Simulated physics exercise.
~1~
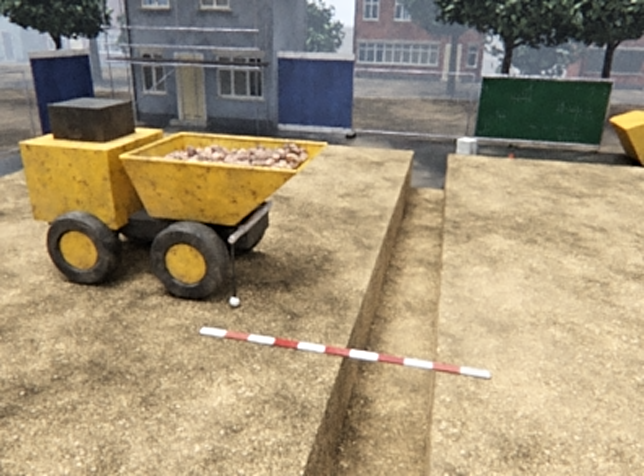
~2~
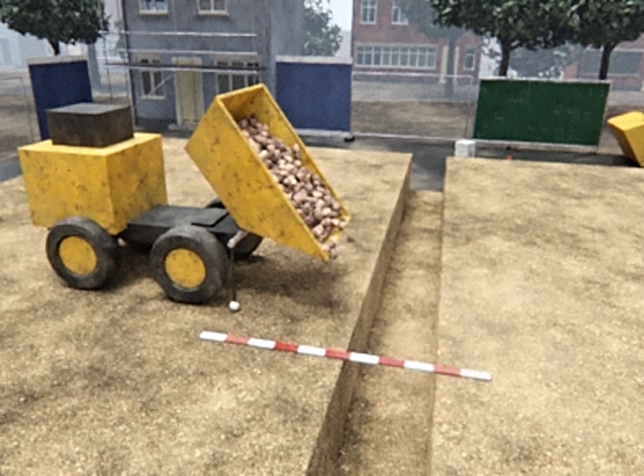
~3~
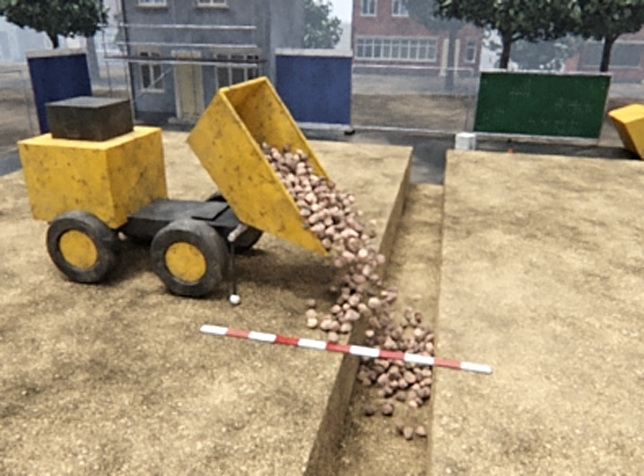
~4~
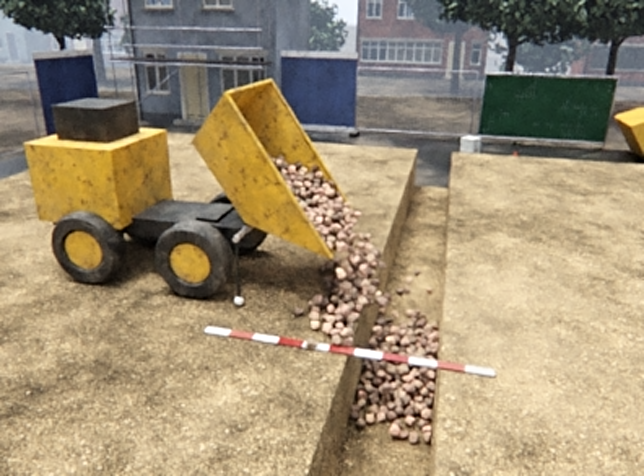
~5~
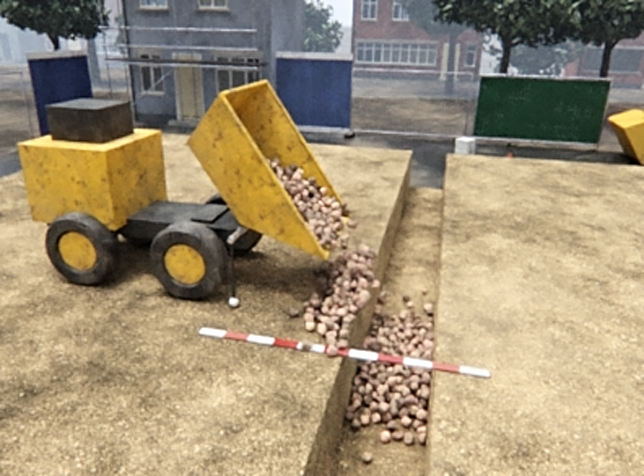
A yellow site dumper with black wheels stands on sandy ground at the left, seen from slightly above, its skip full of pinkish-brown stones. A straight trench runs away to its right, with a red and white striped rod across the near part, and blue and green panels, trees and buildings stand behind. The skip tips steeply forward to the right, and the stones slide to its lip. They spill over the edge and tumble into the trench, heaping up there. At the end the skip stays tilted, still holding many stones, while others lie on the trench's near edge.
